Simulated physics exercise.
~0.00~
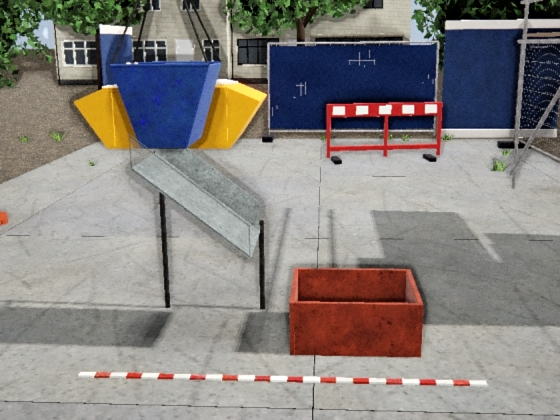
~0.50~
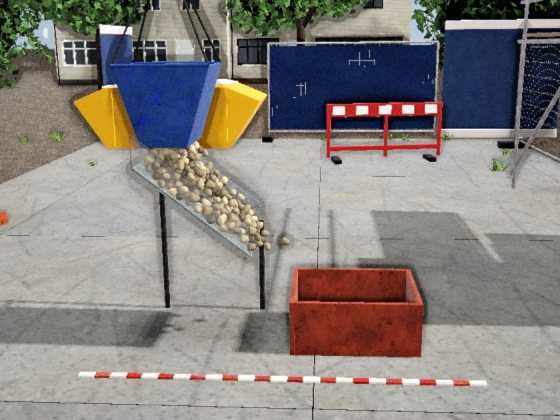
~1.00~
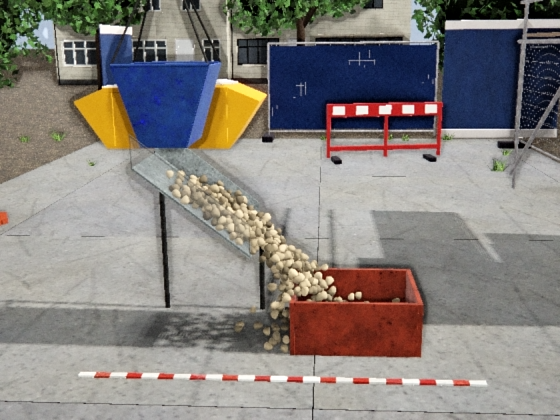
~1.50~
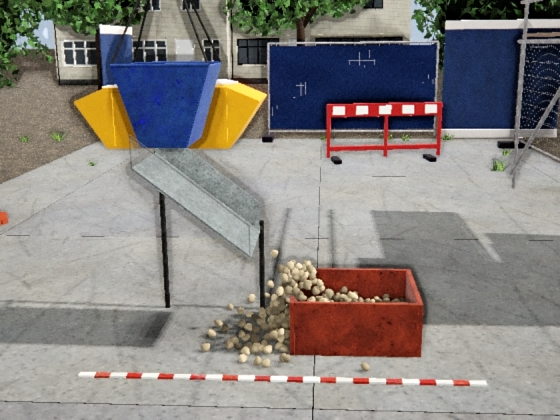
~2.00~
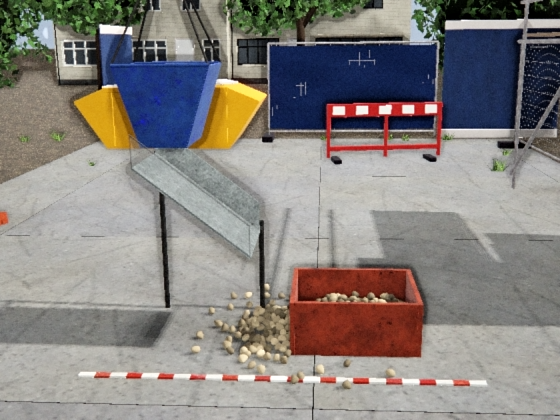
The clip opens on a paved yard where a blue skip with yellow sides hangs above a sloping steel slide, with an open red bin below to the right and a red and white staff on the ground. Round, pale stones pour from the skip and run down the slide toward the right. They spill off its lower end, many dropping into the bin while others fall short. The slide empties as stones heap at the bin's left side and scatter across the ground. Finally, most lie inside the bin, with a loose pile left of it and a few strays near the staff.
